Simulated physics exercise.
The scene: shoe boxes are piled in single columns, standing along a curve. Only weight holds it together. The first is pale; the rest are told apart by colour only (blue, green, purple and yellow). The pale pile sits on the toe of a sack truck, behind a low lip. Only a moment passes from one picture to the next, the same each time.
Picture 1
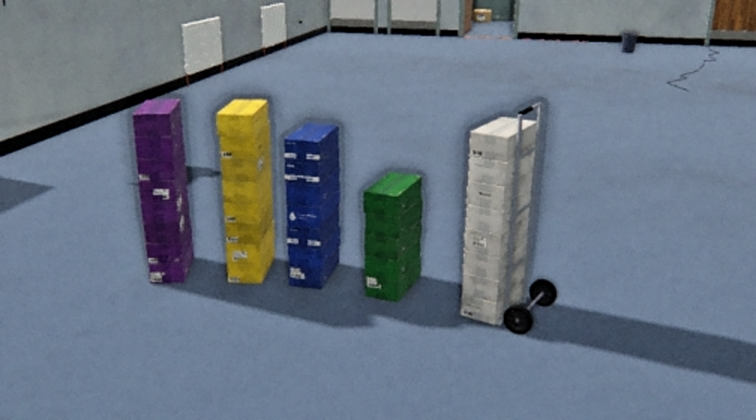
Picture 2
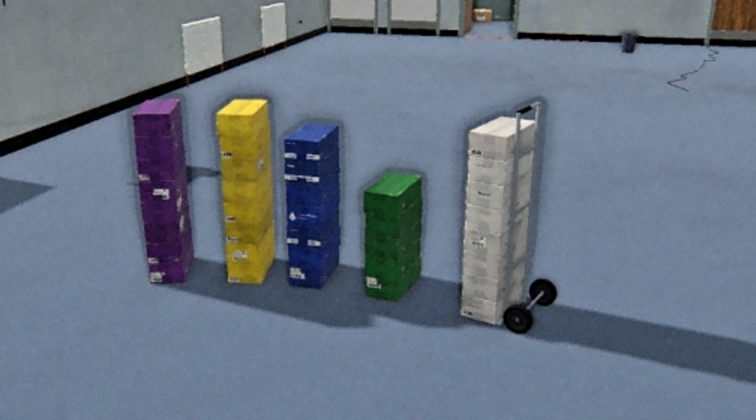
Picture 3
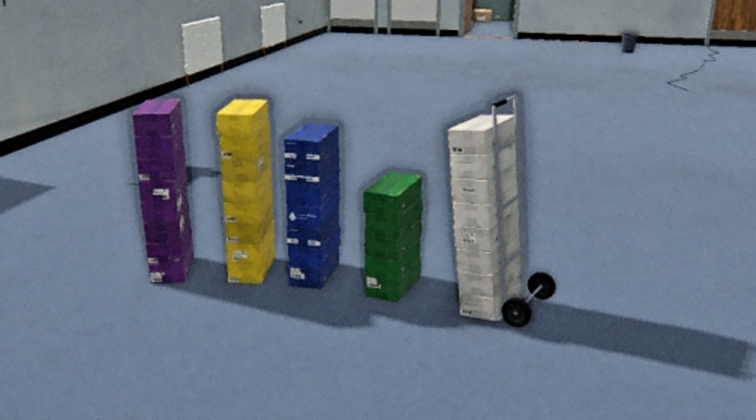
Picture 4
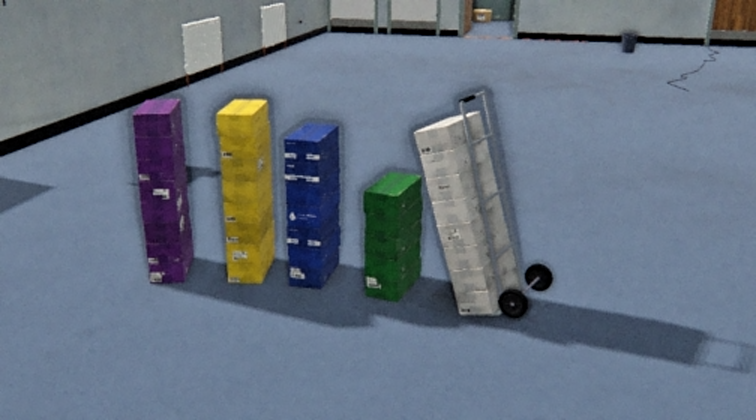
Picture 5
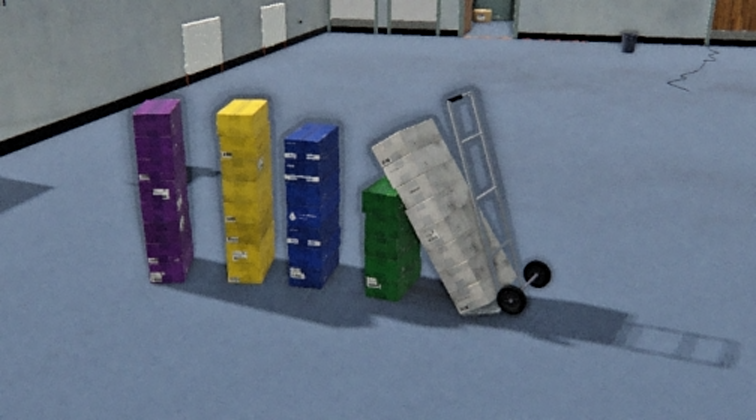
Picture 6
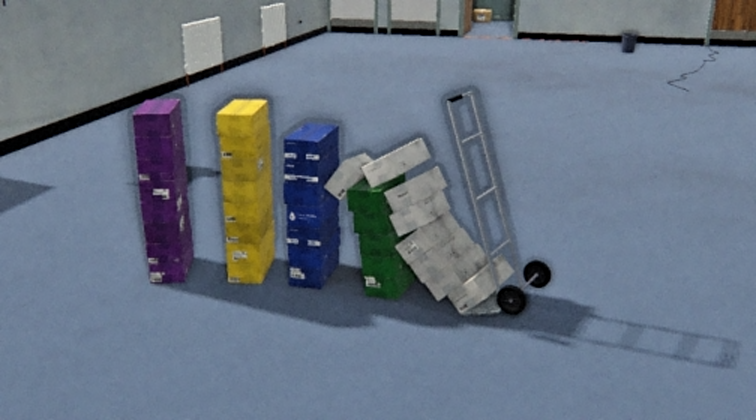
In a wide room with a blue floor and pale walls, a fixed, slightly raised view looks across the open space. Purple, yellow, blue and green columns of boxes stand from left to right, with a tall white column on a hand truck at the right. The truck rocks left, and the white column leans with it, meets the green one and breaks apart, its upper boxes sliding left over the green top.
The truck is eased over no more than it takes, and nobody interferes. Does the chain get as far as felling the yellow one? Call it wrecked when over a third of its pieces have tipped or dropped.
It collapses.
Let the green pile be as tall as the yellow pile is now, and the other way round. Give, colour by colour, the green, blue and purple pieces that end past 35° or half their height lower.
Green 7, blue 6, purple 7.
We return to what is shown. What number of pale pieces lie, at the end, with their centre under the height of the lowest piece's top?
4 of them.
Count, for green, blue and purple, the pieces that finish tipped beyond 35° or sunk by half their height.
Green 4, blue 7, purple 8.
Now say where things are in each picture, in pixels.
In the first picture (places mark the middle of the side facing us), truck frame (518, 159) level; top yellow box (235, 126); top blue box (302, 152); the rest undisturbed.
The second picture shows truck frame (516, 158) level; top yellow box (235, 126).
The third picture shows truck frame (496, 151) rocked a little, top of the pale pile leaning a little; top yellow box (235, 126); the rest undisturbed.
The fourth picture shows truck frame (470, 145) rocked clearly, top of the pale pile leaning clearly; top yellow box (235, 126); the rest undisturbed.
The fifth picture shows truck frame (460, 144) rocked clearly, top of the pale pile leaning well over; top yellow box (235, 126); the rest undisturbed.
The sixth picture shows truck frame (460, 144) rocked clearly, top of the pale pile leaning steeply; top yellow box (235, 126); top green box (364, 202) leaning barely; 6 disturbed, none down.
Soon after the last picture, 8 of the pale pile down; none of the 8 yellow boxes down (0 of 28 in all colours); top yellow box unmoved; top green box leaning clearly.
A little later, 7 of the pale pile down; none of the 8 yellow boxes down (4 of 28 in all colours); top yellow box leaning clearly; top blue box leaning clearly, half its height lower.
Later still, 7 of the pale pile down; 8 of the 8 yellow boxes down (20 of 28 in all colours); top yellow box leaning well over, about its own height lower; top blue box leaning well over, some two heights lower.
After that, 7 of the pale pile down; 8 of the 8 yellow boxes down (27 of 28 in all colours); top yellow box on its side; top purple box on its side.
At rest, 7 of the pale pile down; 8 of the 8 yellow boxes down (27 of 28 in all colours); top yellow box on its side; top purple box upside down.
